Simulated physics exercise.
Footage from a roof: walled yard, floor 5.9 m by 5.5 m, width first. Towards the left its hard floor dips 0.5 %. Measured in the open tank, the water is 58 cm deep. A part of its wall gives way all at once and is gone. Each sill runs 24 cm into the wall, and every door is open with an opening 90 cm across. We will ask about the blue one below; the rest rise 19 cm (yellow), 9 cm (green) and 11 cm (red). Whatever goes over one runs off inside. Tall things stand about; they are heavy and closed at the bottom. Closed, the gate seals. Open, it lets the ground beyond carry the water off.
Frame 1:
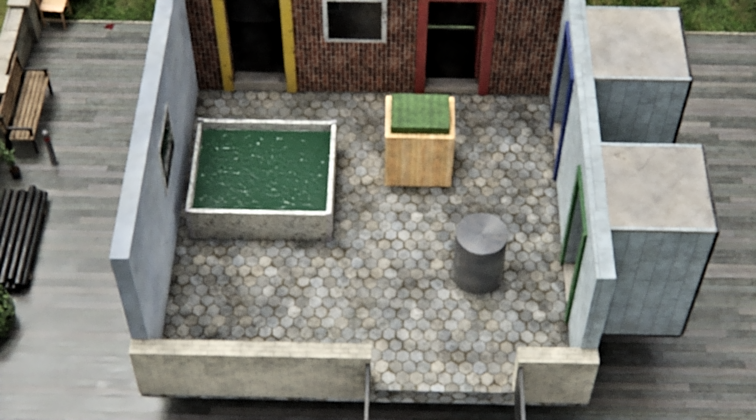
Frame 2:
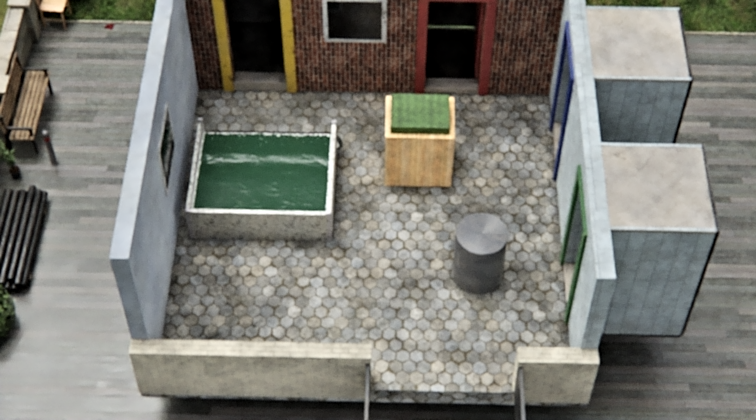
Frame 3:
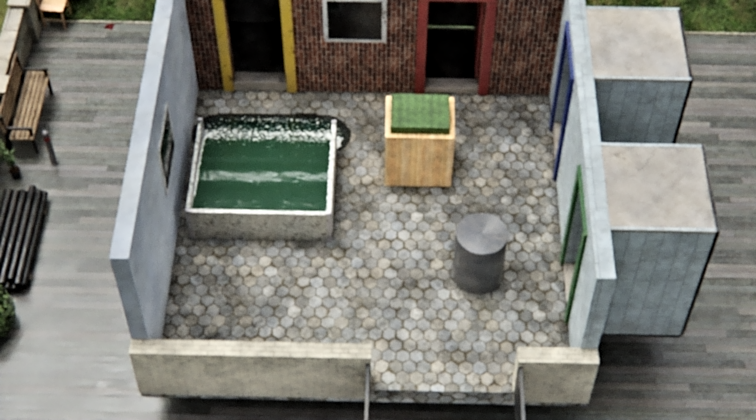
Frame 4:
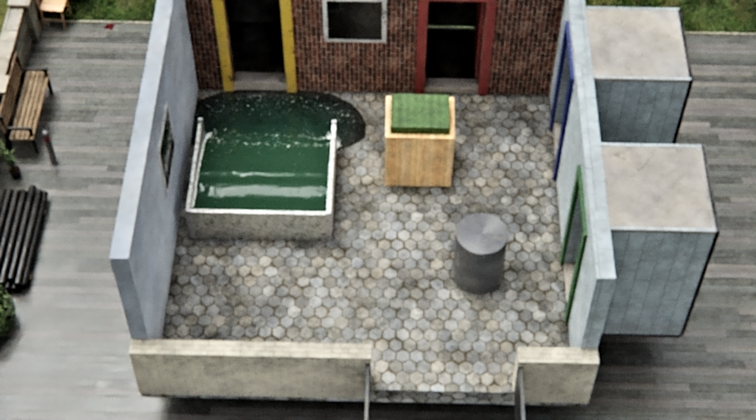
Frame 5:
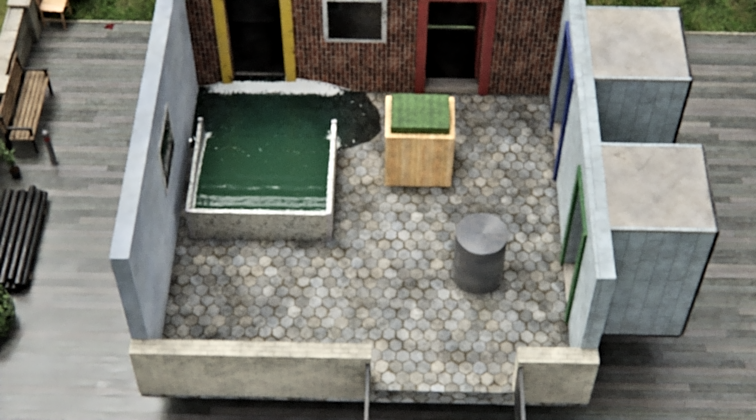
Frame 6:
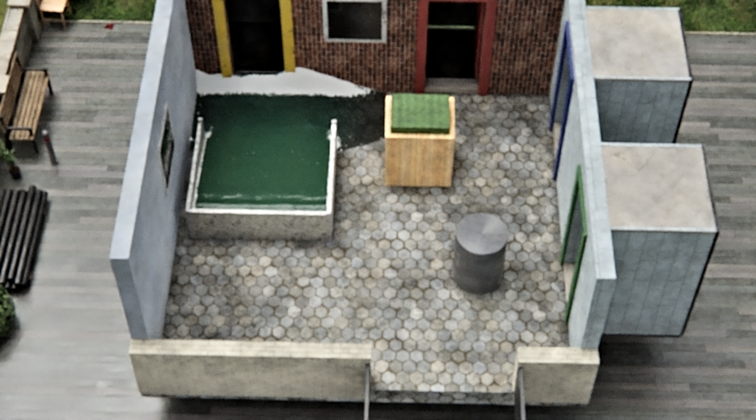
Green water pours out the far side of the open tank and spreads across the paving.
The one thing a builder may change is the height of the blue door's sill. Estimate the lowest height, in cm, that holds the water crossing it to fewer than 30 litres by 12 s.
My estimate is 13 cm.
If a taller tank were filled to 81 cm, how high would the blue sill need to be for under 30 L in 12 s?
A step of about 19 cm does it.
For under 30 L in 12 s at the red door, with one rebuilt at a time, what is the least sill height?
Red - roughly 6.5 cm.
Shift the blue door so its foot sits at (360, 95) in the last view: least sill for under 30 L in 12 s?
Something near 16 cm.
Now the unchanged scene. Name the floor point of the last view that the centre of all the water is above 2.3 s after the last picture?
The water's centre is at about (305, 147).
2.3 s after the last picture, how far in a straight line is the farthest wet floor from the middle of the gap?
4.6 metres.
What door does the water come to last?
It's the green door.
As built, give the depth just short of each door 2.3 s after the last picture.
In cm: Yellow 23, green 0, red 7, blue 20.
Then, 0.7 s after the last picture water covers 15 % of the floor, deepest (44 cm) near (231, 93); it has not reached the blue door.
Then, 2.3 s after the last picture water covers 35 % of the floor, deepest (24 cm) near (198, 101); 20 cm at the blue door, 0 litres in over its 23 cm sill.
Then, 11.3 s after the last picture water covers 95 % of the floor, deepest (8 cm) near (158, 371); 6 cm at the blue door, 0 litres in over its 23 cm sill.
At the blue door as built, the water peaked near 20 cm, 2.3 s after the last picture.
Run again over the same 12 s with other heights there, 56 litres in over 10.5 cm, 21 litres over 14 cm. The limit of 30 litres is kept from about 13 cm up.
